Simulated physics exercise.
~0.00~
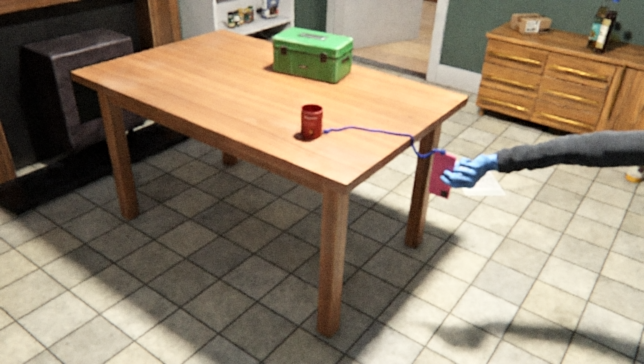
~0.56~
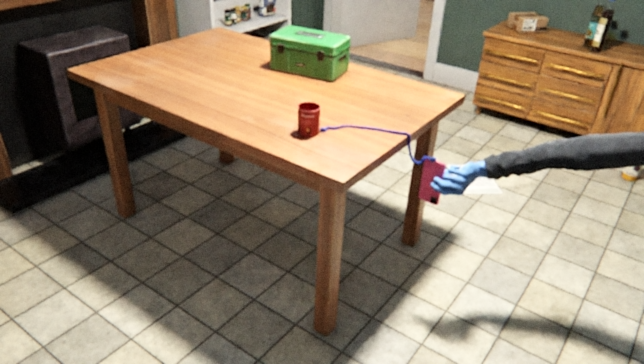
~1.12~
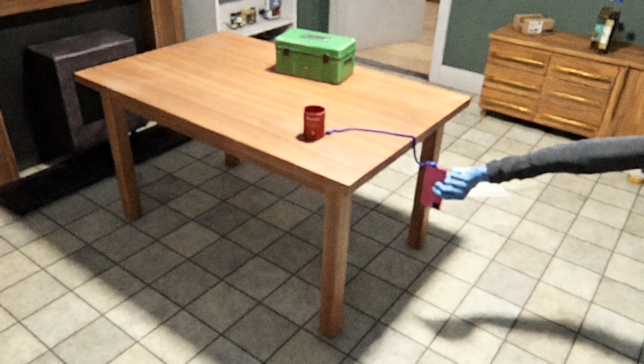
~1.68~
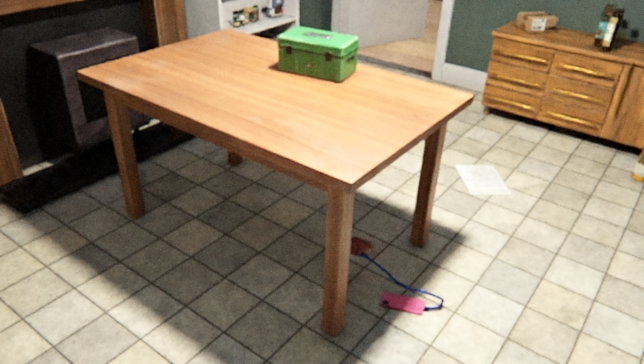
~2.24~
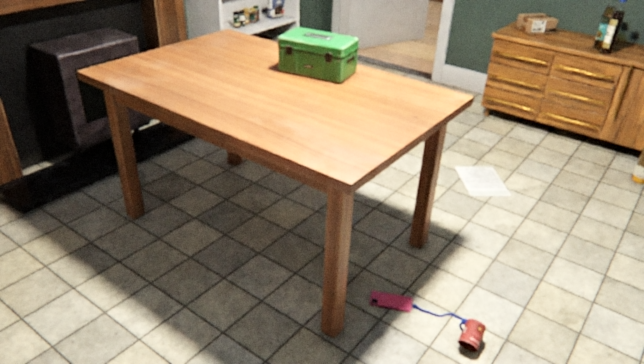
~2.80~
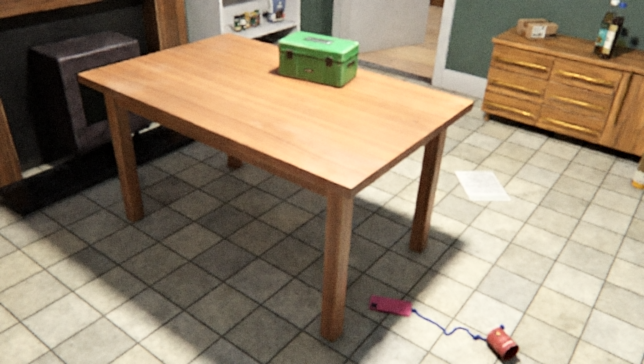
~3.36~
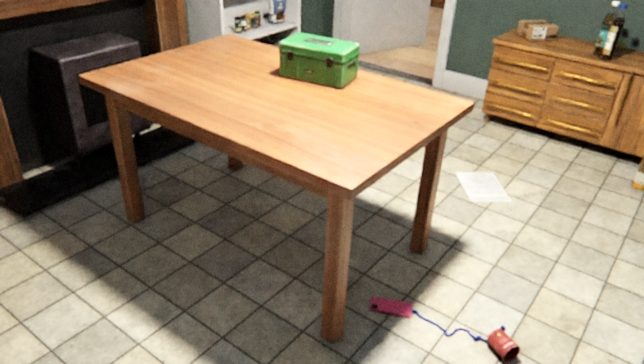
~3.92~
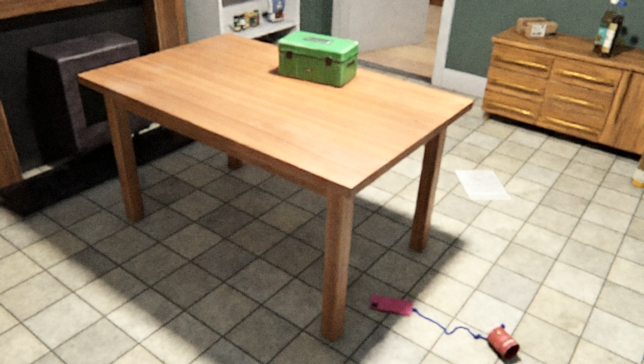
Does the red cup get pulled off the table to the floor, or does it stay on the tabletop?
The red cup is pulled off the table by the cord and ends up lying on its side on the floor. The pink phone drops all the way to the floor too.
In a tiled room, a gloved hand releases a pink phone, which drags a red cup down.
